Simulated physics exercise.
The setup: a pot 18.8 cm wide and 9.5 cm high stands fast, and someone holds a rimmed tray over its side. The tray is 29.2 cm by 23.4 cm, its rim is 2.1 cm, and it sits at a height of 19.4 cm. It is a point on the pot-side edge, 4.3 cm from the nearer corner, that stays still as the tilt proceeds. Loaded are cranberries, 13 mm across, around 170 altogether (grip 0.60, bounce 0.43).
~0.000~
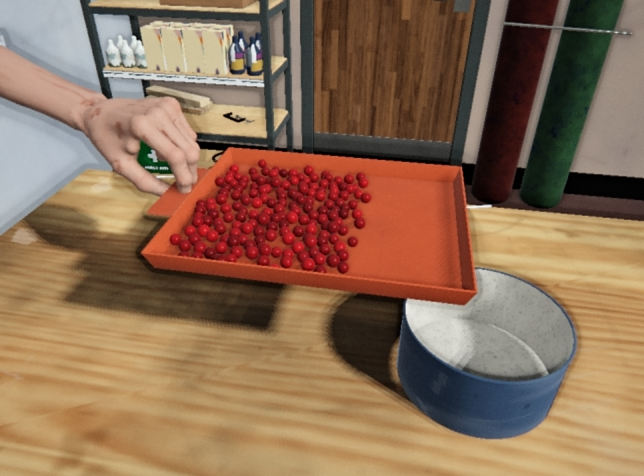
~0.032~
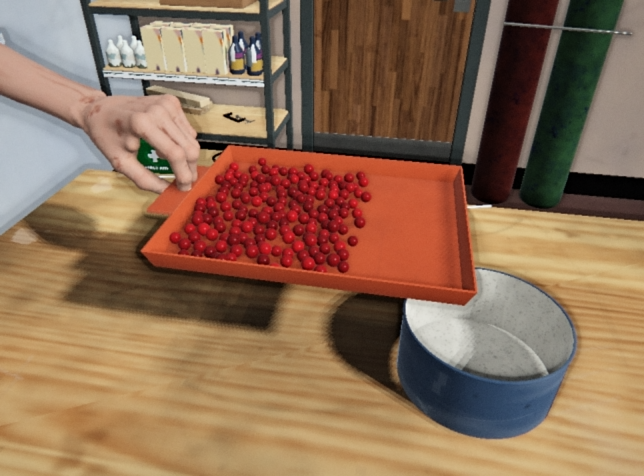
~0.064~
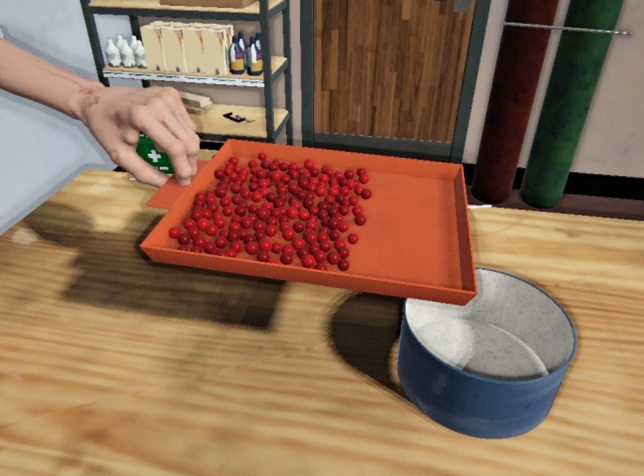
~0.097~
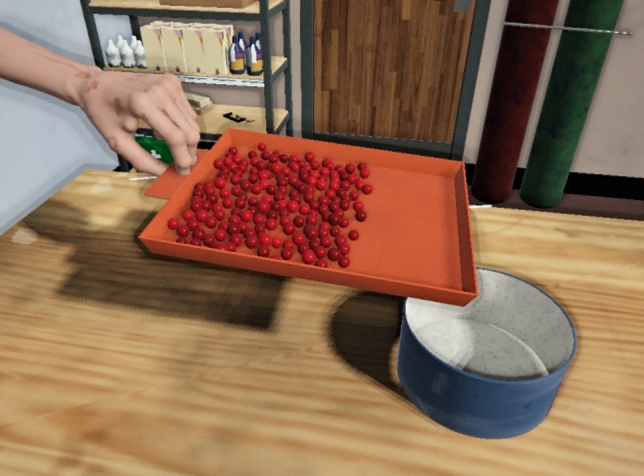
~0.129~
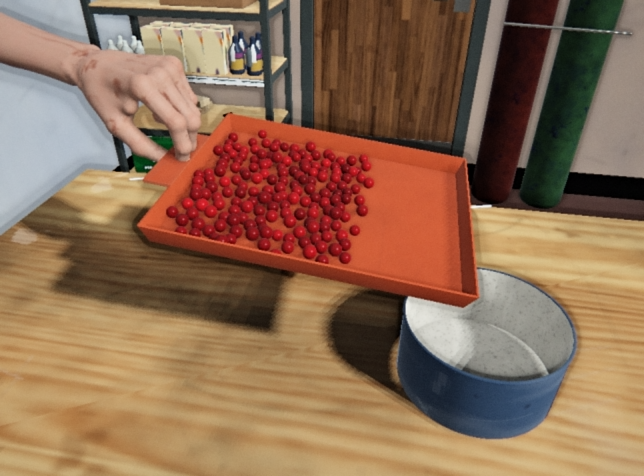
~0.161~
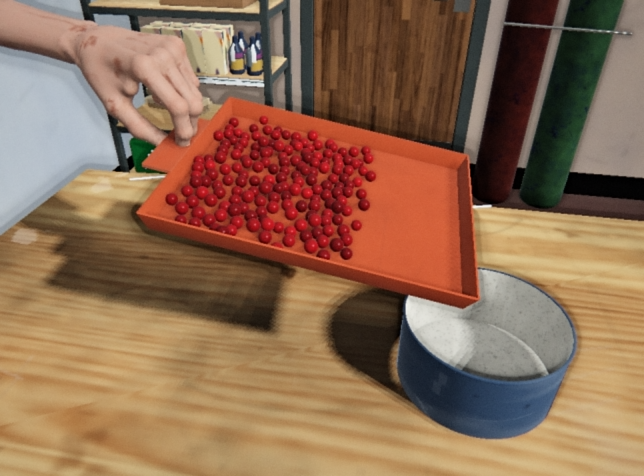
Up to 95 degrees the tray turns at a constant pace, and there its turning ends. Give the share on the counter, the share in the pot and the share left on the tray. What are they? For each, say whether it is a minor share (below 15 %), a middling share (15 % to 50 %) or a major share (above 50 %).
I expect this. Counter - a major share. Pot - a middling share. Tray - a minor share.
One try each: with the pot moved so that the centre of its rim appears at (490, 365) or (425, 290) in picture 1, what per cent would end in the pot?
Estimates: 90 in a hundred and 0 in a hundred.
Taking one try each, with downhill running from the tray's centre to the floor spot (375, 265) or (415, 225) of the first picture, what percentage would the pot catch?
Approximately 0 percent, then 65 percent.
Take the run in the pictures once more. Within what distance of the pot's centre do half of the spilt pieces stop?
I'd say around 20 centimetres.
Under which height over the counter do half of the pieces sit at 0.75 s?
Roughly 20 centimetres.
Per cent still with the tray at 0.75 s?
60%, roughly.
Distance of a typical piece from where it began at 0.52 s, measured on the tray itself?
It has moved some 8 cm from its start.
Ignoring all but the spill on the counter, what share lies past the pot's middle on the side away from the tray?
It comes to near 80 percent.
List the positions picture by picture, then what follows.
In the first frame, tray tilt 0 degrees, front corners at (151, 249) and (468, 287); middle of the pieces at (279, 210); pot at (487, 317).
In the second frame, tray tilt 0 degrees, front corners at (151, 248) and (468, 287); middle of the pieces at (279, 209).
In the third frame, tray tilt 2 degrees, front corners at (150, 243) and (469, 287); middle of the pieces at (279, 205).
In the fourth frame, tray tilt 4 degrees, front corners at (149, 234) and (470, 289), lowest corner right front; middle of the pieces at (279, 198).
In the fifth frame, tray tilt 8 degrees, front corners at (148, 222) and (471, 291), lowest corner right front; middle of the pieces at (280, 188).
In the sixth frame, tray tilt 12 degrees, front corners at (147, 210) and (471, 292), lowest corner right front; middle of the pieces at (281, 178); pot at (487, 317). Its pace works out near 115 degrees a second.
After 0.52 s, tilt 53 degrees; the tray holds 100 %, the pot 0 %.
Then, at 0.75 s, tilt 79 degrees; the tray holds 60 %, the pot 0 %.
After 1.10 s, tilt 95 degrees; the tray holds 0 %, the pot 25 %.
At rest (1.8 s), counter 75 %, pot 25 %, tray 0 %.
